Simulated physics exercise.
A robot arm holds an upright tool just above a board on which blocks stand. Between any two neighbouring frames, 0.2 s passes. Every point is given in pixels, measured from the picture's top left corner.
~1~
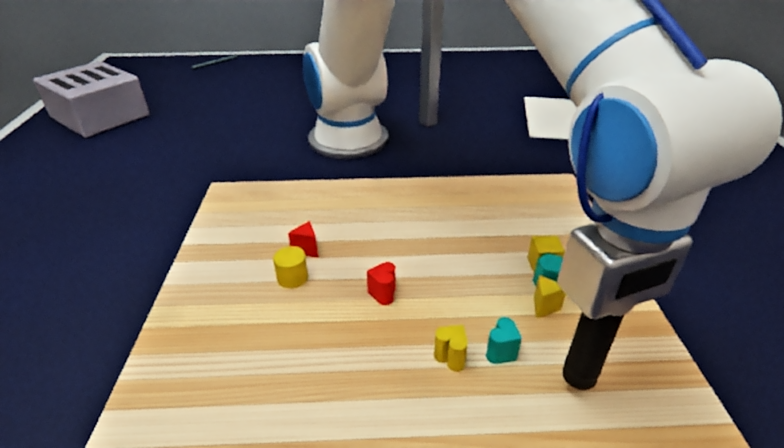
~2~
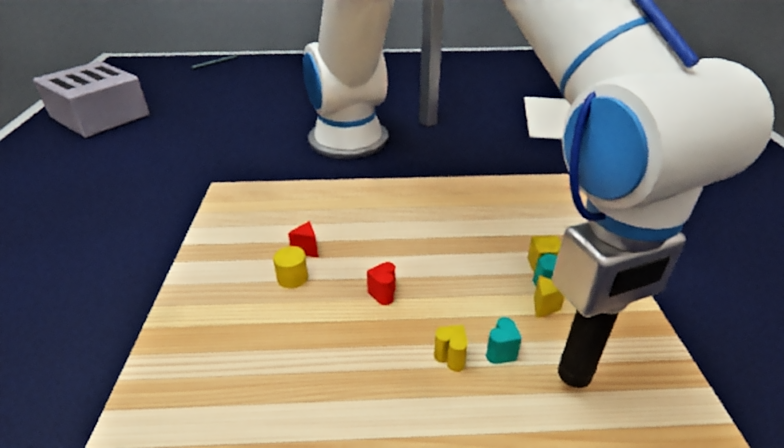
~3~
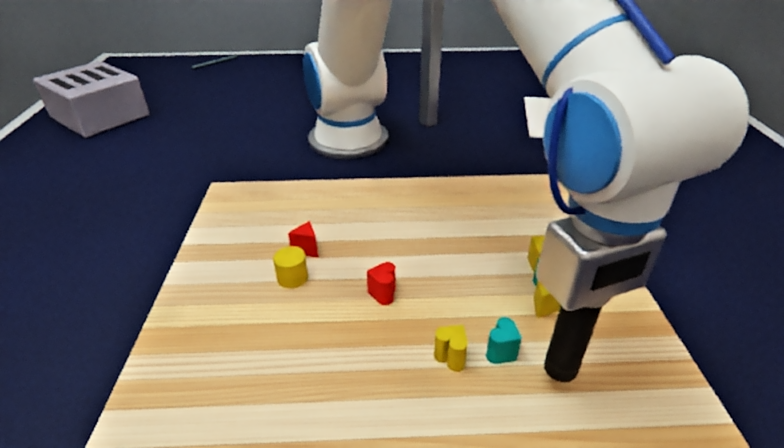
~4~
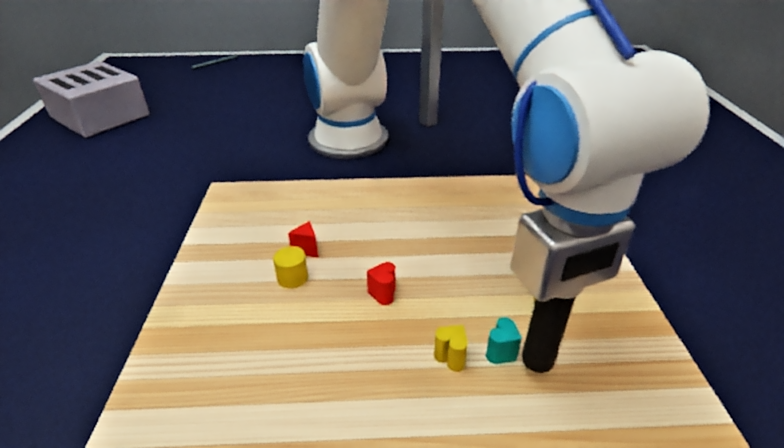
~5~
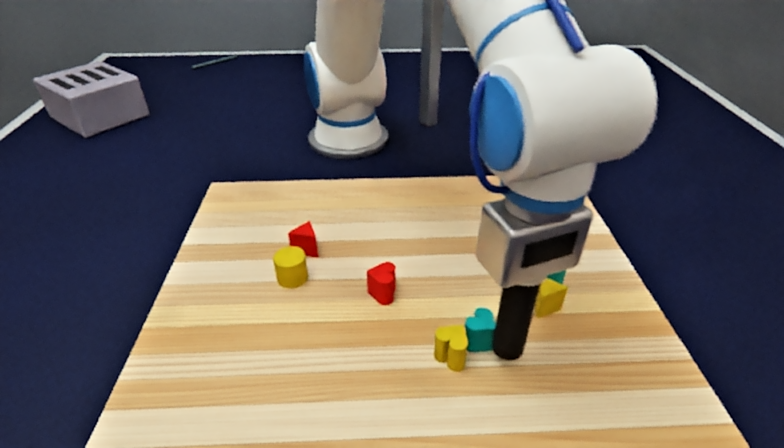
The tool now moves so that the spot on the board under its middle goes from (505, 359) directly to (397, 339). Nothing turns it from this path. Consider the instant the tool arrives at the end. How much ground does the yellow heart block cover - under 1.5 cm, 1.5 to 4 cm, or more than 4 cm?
Travels over 4 cm.
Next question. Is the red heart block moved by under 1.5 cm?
It seems so.
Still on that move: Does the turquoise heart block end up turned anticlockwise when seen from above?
No, that is not how it ends up.
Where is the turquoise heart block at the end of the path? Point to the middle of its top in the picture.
I expect it at (453, 305).
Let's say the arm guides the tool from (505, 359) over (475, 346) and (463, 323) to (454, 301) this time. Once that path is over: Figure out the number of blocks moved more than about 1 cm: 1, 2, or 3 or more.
The way I see it, the answer is one.
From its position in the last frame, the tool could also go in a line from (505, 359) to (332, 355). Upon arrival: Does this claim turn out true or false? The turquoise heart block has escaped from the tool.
It is true.
What follows on the original path. One third of the way, tool at (469, 342); yellow heart block at (444, 336), turned 15° anticlockwise; turquoise heart block at (460, 308), turned 60° clockwise.
Two thirds of the way, tool at (432, 335); yellow heart block at (412, 338), turned 45° anticlockwise; turquoise heart block at (453, 305), turned 100° clockwise.
At the end, tool at (397, 328); red heart block in place; yellow heart block at (401, 341), turned 70° anticlockwise; turquoise heart block at (453, 305), turned 100° clockwise.
